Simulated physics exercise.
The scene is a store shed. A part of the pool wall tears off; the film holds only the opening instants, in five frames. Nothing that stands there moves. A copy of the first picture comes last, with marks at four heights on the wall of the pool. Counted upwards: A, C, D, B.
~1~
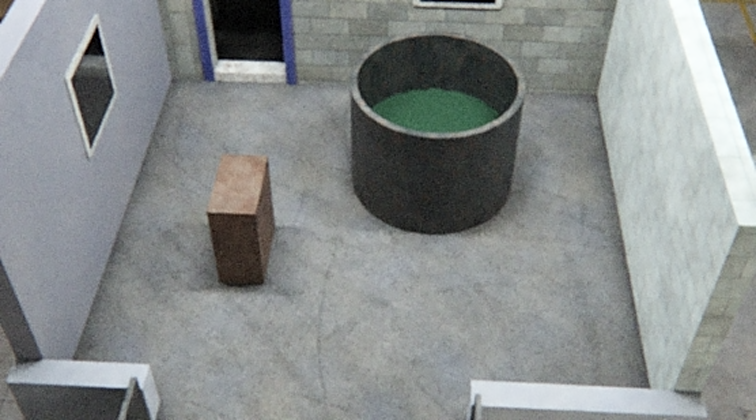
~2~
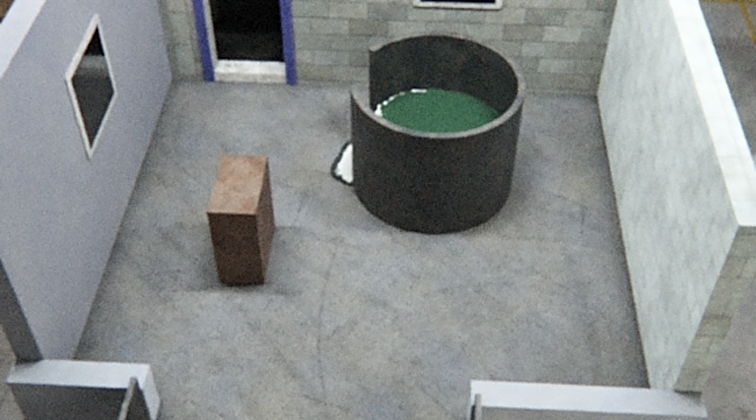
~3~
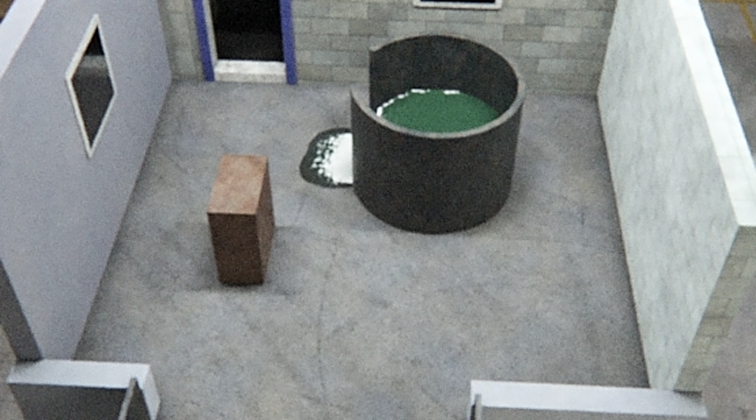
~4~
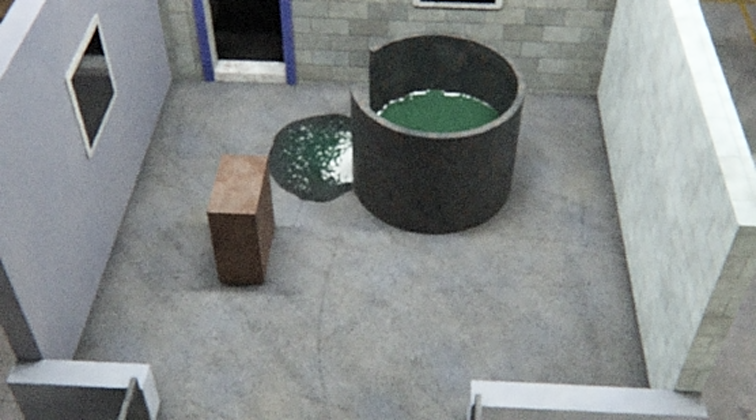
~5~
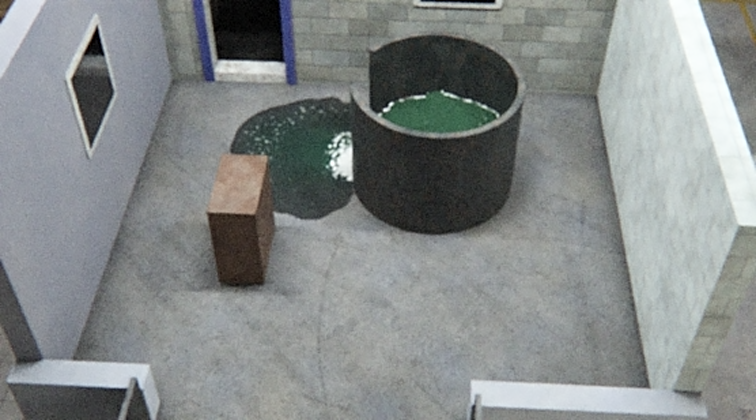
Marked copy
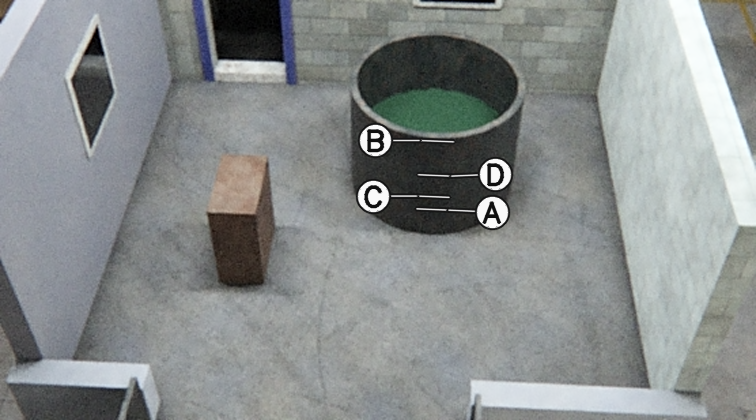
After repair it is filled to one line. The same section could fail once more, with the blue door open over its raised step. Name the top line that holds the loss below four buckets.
The answer is mark C.
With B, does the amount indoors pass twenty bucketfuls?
Yes, clearly.
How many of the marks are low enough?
Two of them.
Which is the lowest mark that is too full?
Here it is mark D.
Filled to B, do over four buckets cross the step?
Yes, it does.
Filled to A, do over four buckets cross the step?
No.
In white, A at (432, 209); B at (436, 141); C at (433, 196); D at (434, 175); from the bottom up A, C, D, B.
For mark A, nothing gets over.
For mark B, dozens of bucketfuls pour in.
For mark C, a bucket or two gets in.
For mark D, about 11 bucketfuls get in.
